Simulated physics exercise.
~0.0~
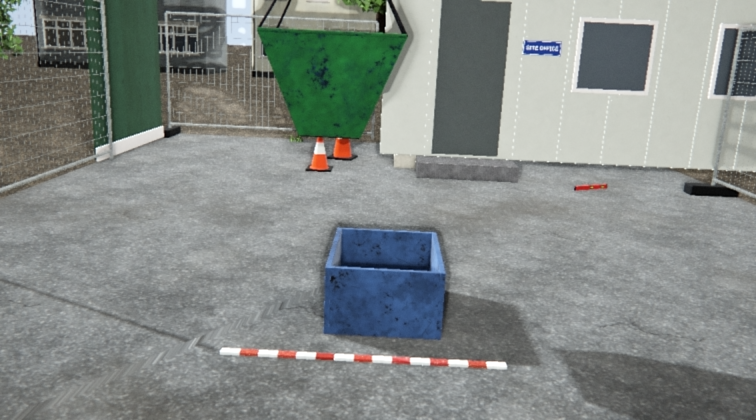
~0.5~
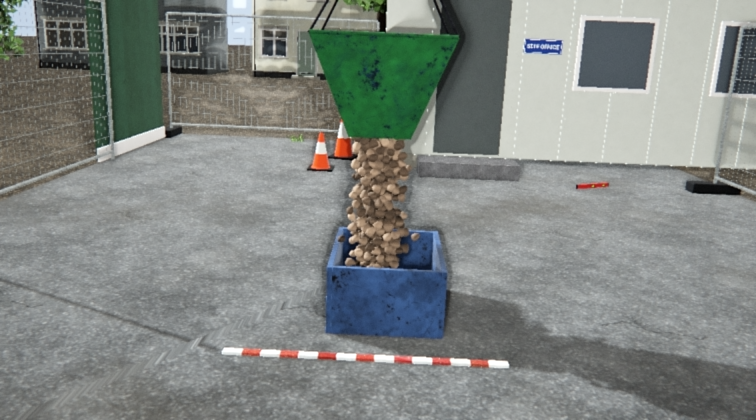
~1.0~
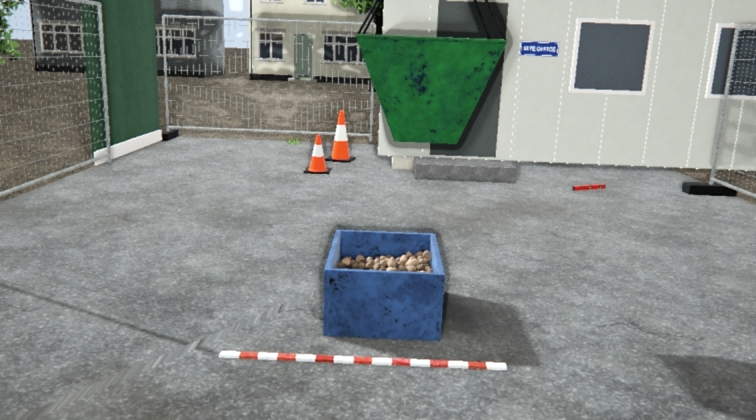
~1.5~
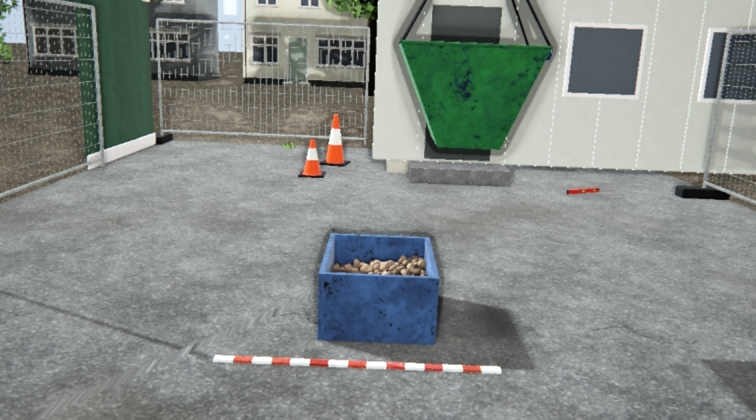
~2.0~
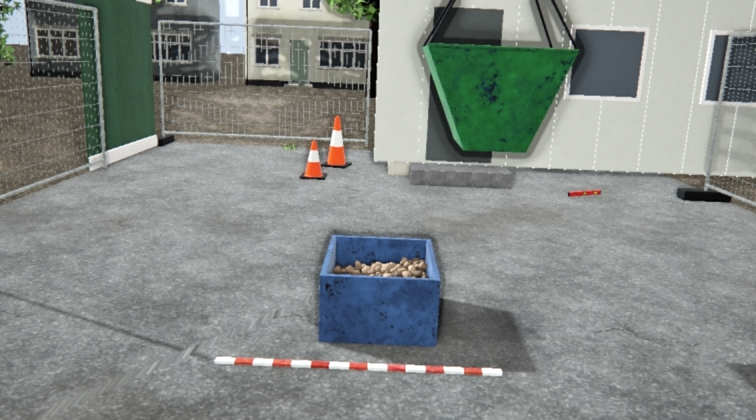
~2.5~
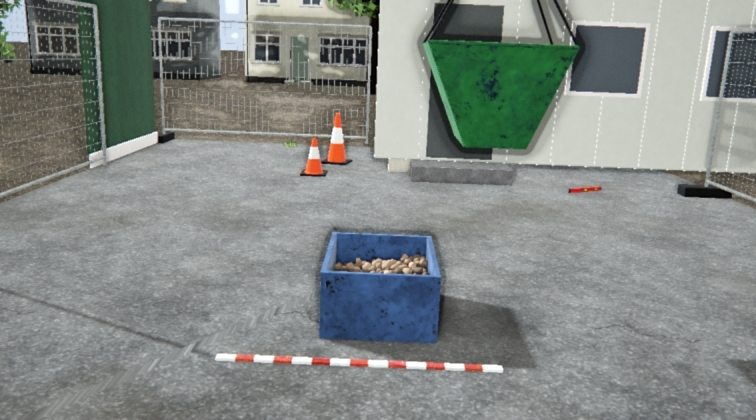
On a fenced concrete yard, a green hopper moving right drops brown cobbles into a blue bin, where they all settle.
